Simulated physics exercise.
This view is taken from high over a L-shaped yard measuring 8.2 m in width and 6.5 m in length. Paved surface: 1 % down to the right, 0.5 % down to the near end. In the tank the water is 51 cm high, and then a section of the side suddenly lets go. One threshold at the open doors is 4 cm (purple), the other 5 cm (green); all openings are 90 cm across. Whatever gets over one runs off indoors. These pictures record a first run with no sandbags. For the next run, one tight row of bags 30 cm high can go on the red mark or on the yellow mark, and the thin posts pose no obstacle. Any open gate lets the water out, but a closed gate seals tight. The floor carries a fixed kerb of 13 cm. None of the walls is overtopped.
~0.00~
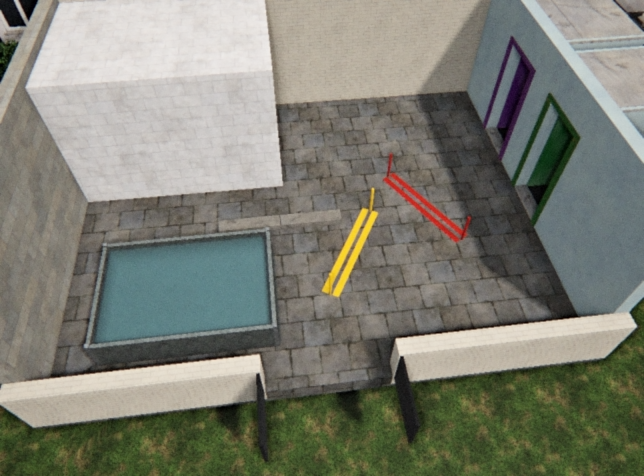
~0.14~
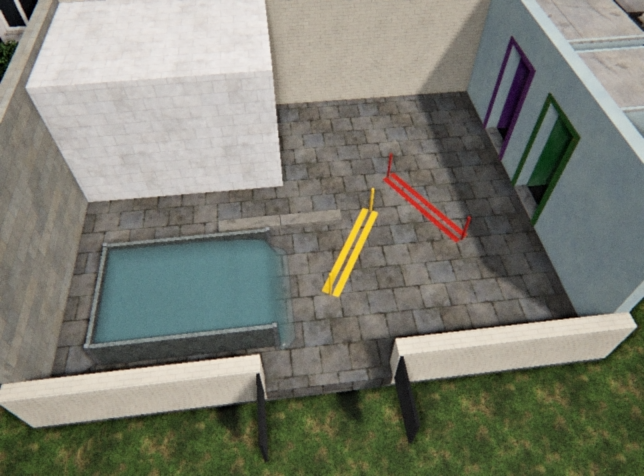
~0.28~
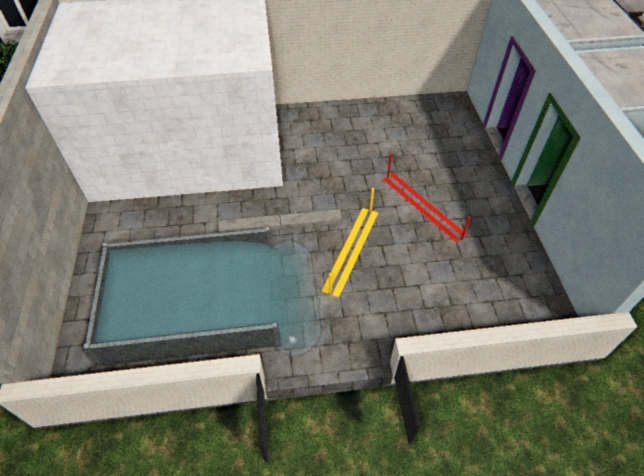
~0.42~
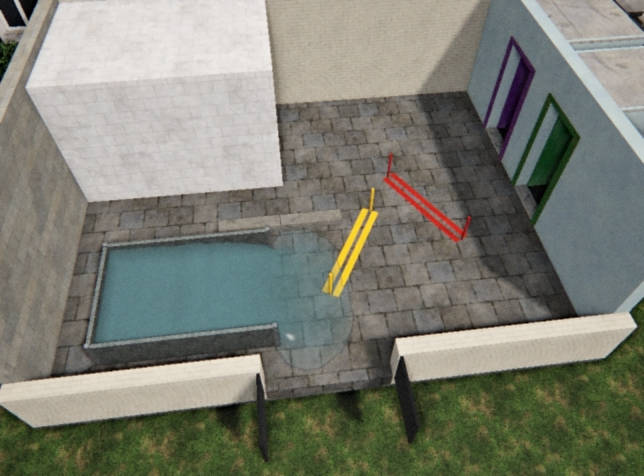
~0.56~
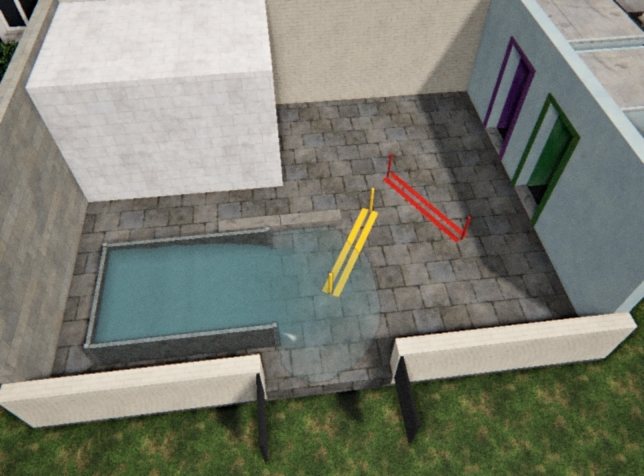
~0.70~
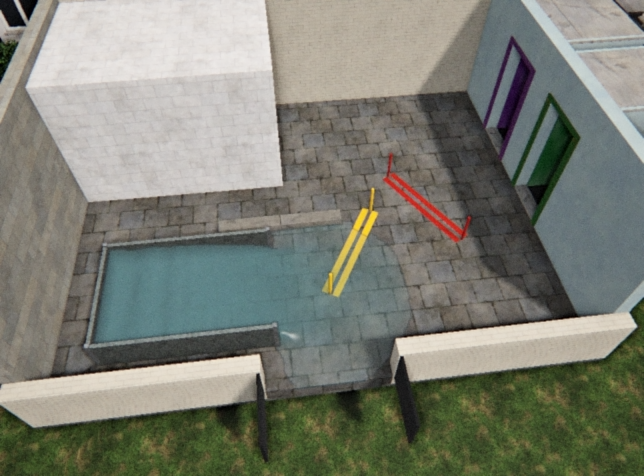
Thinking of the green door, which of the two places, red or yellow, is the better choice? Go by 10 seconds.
The better choice is yellow.
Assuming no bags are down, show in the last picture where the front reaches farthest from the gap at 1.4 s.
At about (527, 294).
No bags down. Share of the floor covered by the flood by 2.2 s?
I'd guess around 40 in a hundred.
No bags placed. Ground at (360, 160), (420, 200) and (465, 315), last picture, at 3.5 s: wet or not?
Respectively: Clear, covered and covered.
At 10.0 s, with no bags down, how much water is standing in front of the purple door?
I'd say close to 8.5 cm.
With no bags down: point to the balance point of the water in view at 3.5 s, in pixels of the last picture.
Near (382, 278) in the last picture.
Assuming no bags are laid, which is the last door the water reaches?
That's the purple door, I'd say.
After 1.4 s water covers 30 % of the floor and is deepest (24 cm) near (280, 330) in the run without bags; in at the green door, 0 L with no bags, 0 L with the row on red, 0 L on yellow.
After 2.2 s water covers 40 % of the floor and is deepest (20 cm) near (280, 330) in the run without bags; in at the green door, 0 L with no bags, 0 L with the row on red, 0 L on yellow.
After 3.5 s water covers 50 % of the floor and is deepest (30 cm) near (581, 339) in the run without bags; in at the green door, 76 L with no bags, 0 L with the row on red, 0 L on yellow.
After 6.0 s water covers 55 % of the floor and is deepest (20 cm) near (465, 100) in the run without bags; in at the green door, 183 L with no bags, 20 L with the row on red, 3 L on yellow.
After 10.0 s water covers 75 % of the floor and is deepest (11 cm) near (279, 113) in the run without bags; in at the green door, 211 L with no bags, 41 L with the row on red, 3 L on yellow.
